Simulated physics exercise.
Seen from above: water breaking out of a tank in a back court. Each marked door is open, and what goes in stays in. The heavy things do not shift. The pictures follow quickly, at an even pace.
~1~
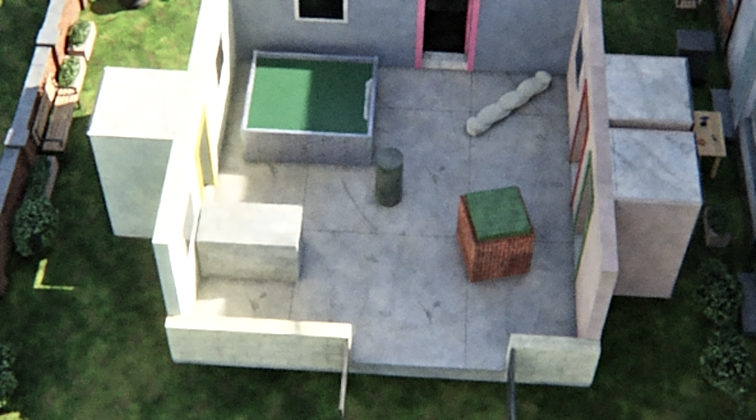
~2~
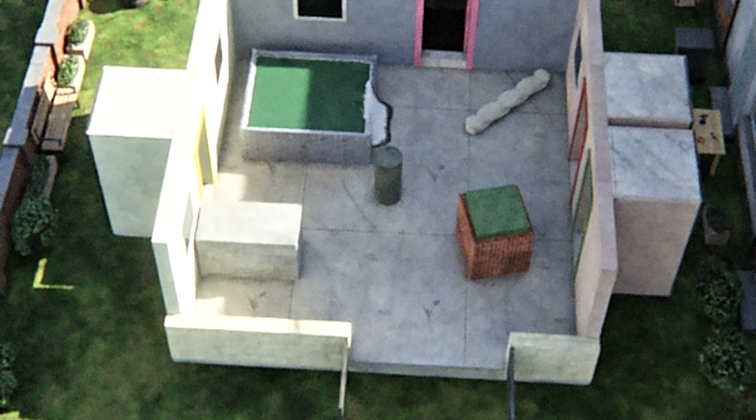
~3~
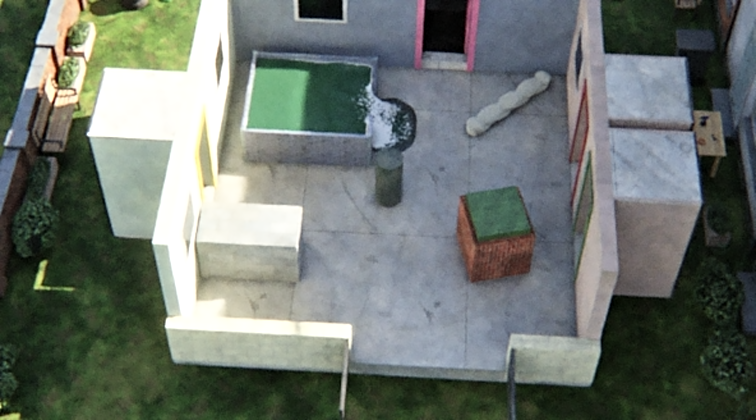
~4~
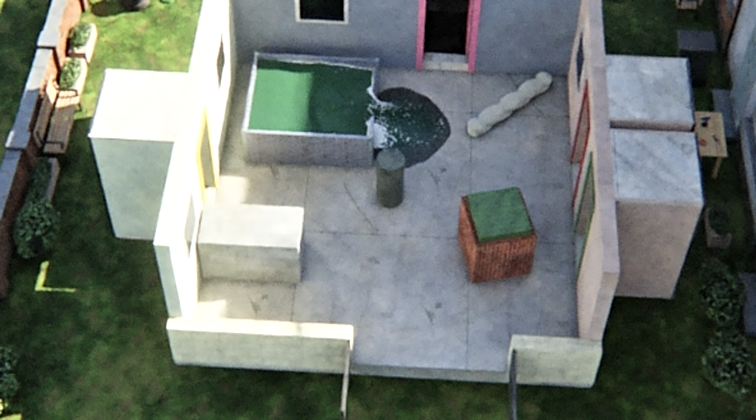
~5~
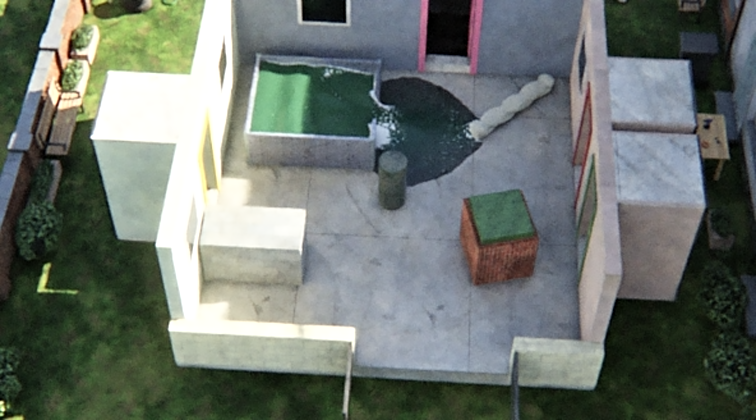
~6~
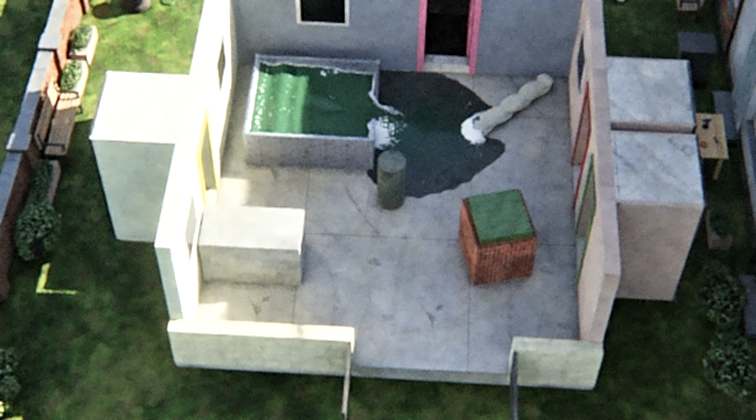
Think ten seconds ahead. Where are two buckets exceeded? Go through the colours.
One by one: The yellow door admits no more than that; the green door admits no more than that; the pink door admits no more than that; the red door lets in a lot.
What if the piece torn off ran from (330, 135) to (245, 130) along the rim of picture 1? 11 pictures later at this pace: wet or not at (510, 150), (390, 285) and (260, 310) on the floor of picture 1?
As listed: Clear, under water, dry.
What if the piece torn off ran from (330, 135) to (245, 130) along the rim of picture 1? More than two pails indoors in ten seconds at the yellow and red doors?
Then: Yellow door floods, red door keeps below it.
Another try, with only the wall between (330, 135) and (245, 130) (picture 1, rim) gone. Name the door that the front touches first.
It is the door marked yellow.
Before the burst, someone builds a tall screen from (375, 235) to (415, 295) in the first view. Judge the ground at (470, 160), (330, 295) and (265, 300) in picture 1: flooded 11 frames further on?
One after the other: Under water, clear, clear.
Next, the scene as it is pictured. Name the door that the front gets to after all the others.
I say the yellow one.
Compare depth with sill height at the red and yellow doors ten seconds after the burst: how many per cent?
About 80 and 70 per cent.
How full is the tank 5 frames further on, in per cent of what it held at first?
Roughly 72 per cent.
A moment on, water covers 30 % of the floor; the yellow door not reached, the green door not reached, the pink door wet at the sill, nothing in, the red door under two buckets in.
Next, water covers 35 % of the floor; the yellow door not reached, the green door wet at the sill, nothing in, the pink door wet at the sill, nothing in, the red door over two buckets in.
Then, water covers 45 % of the floor; the yellow door not reached, the green door under two buckets in, the pink door wet at the sill, nothing in, the red door far over two buckets in.
Later, water covers 65 % of the floor; the yellow door not reached, the green door under two buckets in, the pink door wet at the sill, nothing in, the red door far over two buckets in.
In the end, water covers 90 % of the floor; the yellow door wet at the sill, nothing in, the green door under two buckets in, the pink door wet at the sill, nothing in, the red door far over two buckets in.
